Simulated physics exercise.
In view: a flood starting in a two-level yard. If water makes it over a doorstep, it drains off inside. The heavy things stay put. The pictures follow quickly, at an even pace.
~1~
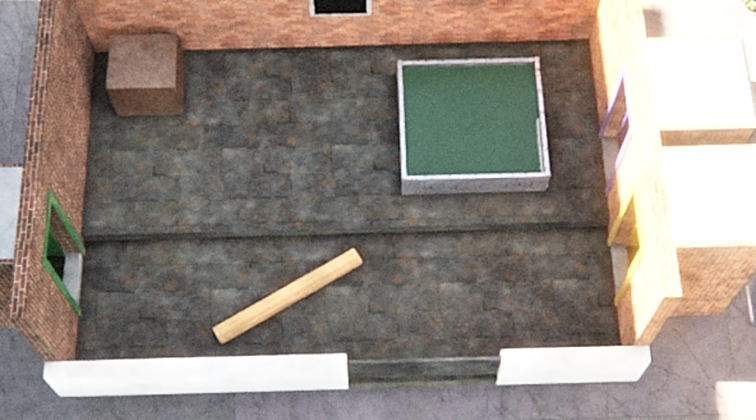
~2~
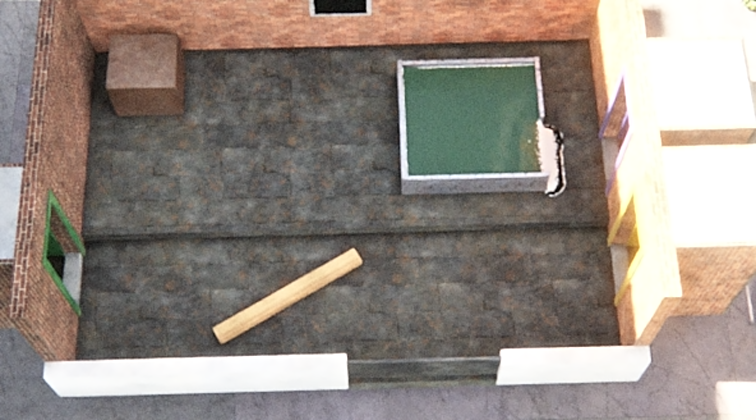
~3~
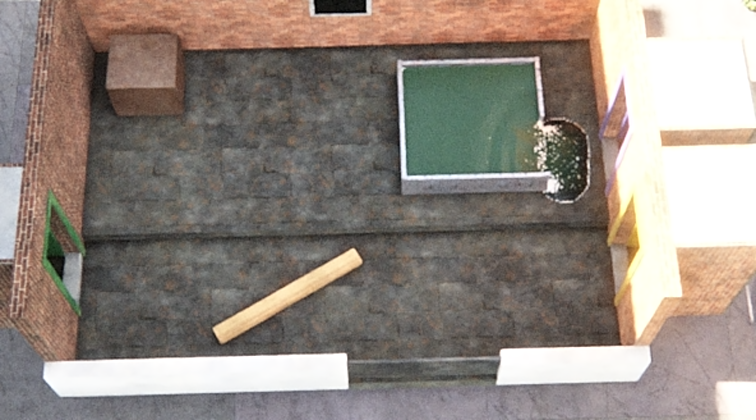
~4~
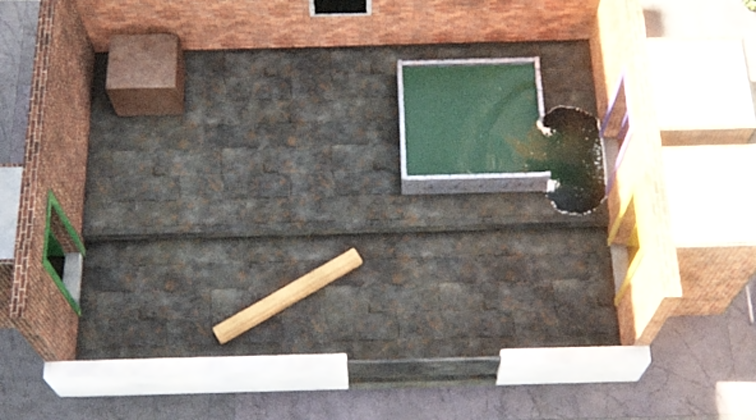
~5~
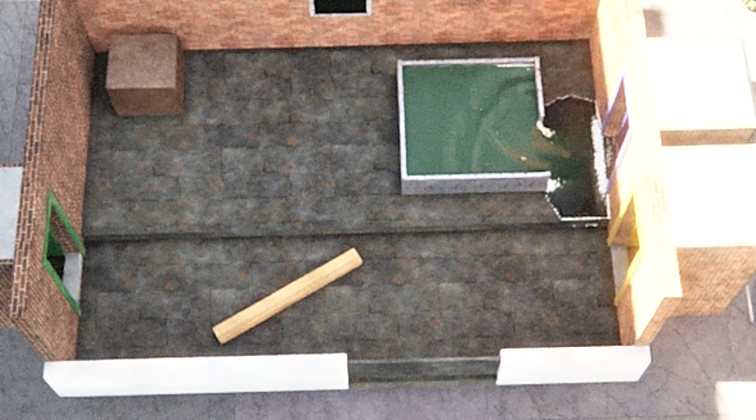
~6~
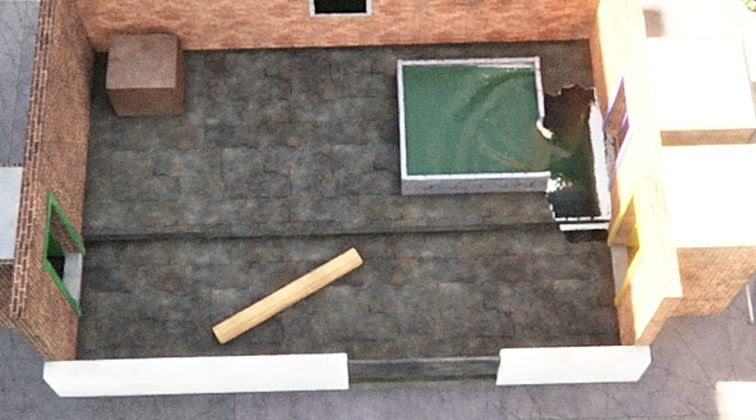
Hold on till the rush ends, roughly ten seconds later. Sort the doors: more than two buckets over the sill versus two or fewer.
Sorted by door: Yellow door - two or fewer; blue door - more than two; green door - two or fewer.
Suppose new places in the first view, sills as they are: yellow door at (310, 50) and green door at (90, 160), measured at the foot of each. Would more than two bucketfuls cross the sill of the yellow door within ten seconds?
The yellow one falls short.
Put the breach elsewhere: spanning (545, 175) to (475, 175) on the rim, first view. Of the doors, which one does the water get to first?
That's the door marked yellow.
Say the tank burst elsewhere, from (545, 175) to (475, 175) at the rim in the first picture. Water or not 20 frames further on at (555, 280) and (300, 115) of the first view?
Respectively: Drenched and parched.
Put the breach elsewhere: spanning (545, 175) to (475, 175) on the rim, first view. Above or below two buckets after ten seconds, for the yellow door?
Well, it turns out the yellow door crosses the threshold.
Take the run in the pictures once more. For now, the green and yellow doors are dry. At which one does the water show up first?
That is the one in yellow.
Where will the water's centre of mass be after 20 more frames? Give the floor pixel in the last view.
Close to pixel (498, 160).
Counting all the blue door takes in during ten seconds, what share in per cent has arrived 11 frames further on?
My guess is about 50 %.
A moment on, water covers 10 % of the floor; the yellow door wet at the sill, nothing in, the blue door over two buckets in, the green door not reached.
Next, water covers 15 % of the floor; the yellow door wet at the sill, nothing in, the blue door far over two buckets in, the green door not reached.
Then, water covers 25 % of the floor; the yellow door wet at the sill, nothing in, the blue door far over two buckets in, the green door not reached.
Later, water covers 50 % of the floor; the yellow door wet at the sill, nothing in, the blue door far over two buckets in, the green door not reached.
In the end, water covers 70 % of the floor; the yellow door wet at the sill, nothing in, the blue door far over two buckets in, the green door wet at the sill, nothing in.
